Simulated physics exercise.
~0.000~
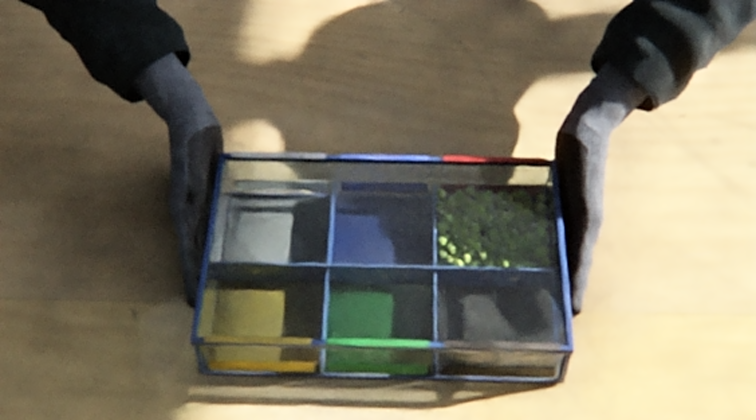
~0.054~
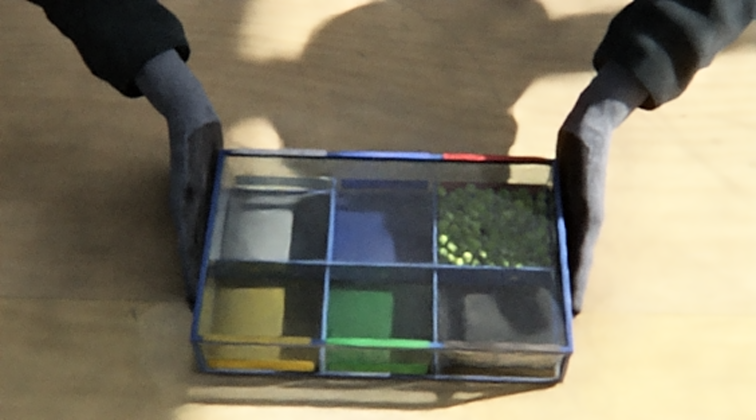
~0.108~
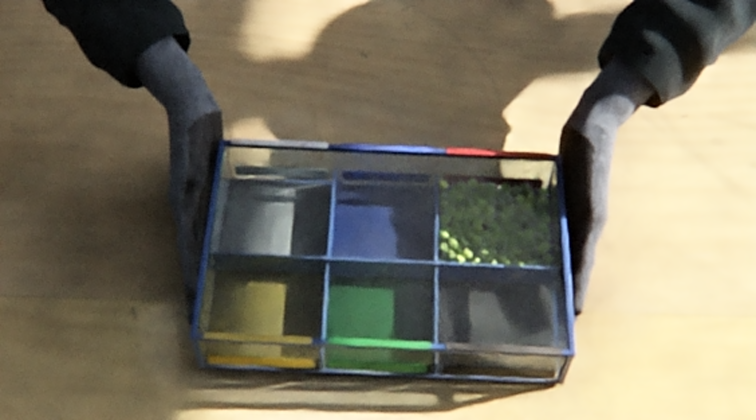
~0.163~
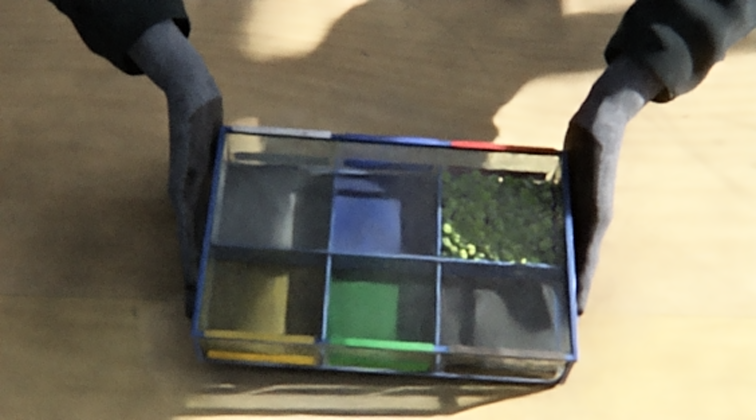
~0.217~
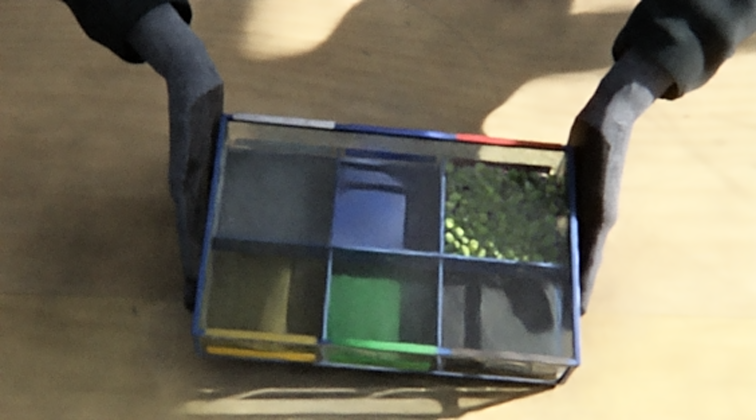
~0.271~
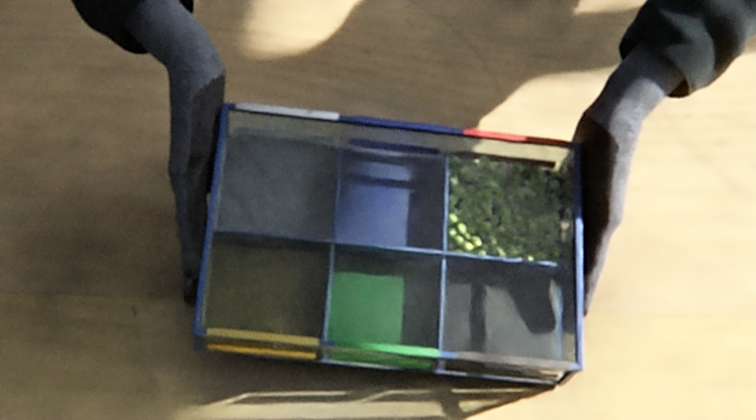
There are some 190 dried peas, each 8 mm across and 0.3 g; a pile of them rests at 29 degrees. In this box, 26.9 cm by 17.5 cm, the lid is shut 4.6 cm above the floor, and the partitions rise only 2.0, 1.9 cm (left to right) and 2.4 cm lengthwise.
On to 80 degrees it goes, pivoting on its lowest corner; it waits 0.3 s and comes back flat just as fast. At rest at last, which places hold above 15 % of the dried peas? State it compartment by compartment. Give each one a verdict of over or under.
Red - over; blue - under; green - under; yellow - under; white - under; black - over.
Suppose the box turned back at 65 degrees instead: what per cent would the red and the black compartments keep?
Red 75 %, black 25 %.
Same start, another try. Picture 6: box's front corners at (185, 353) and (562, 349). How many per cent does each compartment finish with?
So it works out as red at 30 percent, blue at 0 percent, green at 35 percent, yellow at 30 percent, white at 0 percent and black at 5 percent.
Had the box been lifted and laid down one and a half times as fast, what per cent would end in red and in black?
Per cent held - red: 50, black: 50.
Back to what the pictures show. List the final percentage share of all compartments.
Red 65; blue 0; green 0; yellow 0; white 0; black 35.
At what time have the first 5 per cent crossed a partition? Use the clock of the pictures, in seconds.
1.00 s, roughly.
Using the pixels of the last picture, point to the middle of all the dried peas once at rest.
Resting centre estimate: Around (517, 270).
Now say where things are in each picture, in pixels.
The first frame shows box tilt 0 degrees, front corners at (197, 339) and (568, 347); red 100 %.
The second frame shows box tilt 1 degrees, front corners at (196, 337) and (568, 349).
The third frame shows box tilt 4 degrees, front corners at (196, 335) and (570, 352), lowest corner right front.
The fourth frame shows box tilt 8 degrees, front corners at (197, 332) and (572, 356), lowest corner right front.
The fifth frame shows box tilt 12 degrees, front corners at (198, 330) and (575, 361), lowest corner right front.
The sixth frame shows box tilt 16 degrees, front corners at (199, 329) and (577, 365), lowest corner right front; red 100 %. Its pace works out near 75 degrees a second.
Then, at 1.34 s, tilt 80 degrees; red 70 %, black 30 %.
Then, at 2.05 s, tilt 40 degrees; red 65 %, black 35 %.
After 2.79 s, tilt 0 degrees; red 65 %, black 35 %.
At rest (3.3 s), red 65 %, blue 0 %, green 0 %, yellow 0 %, white 0 %, black 35 %.
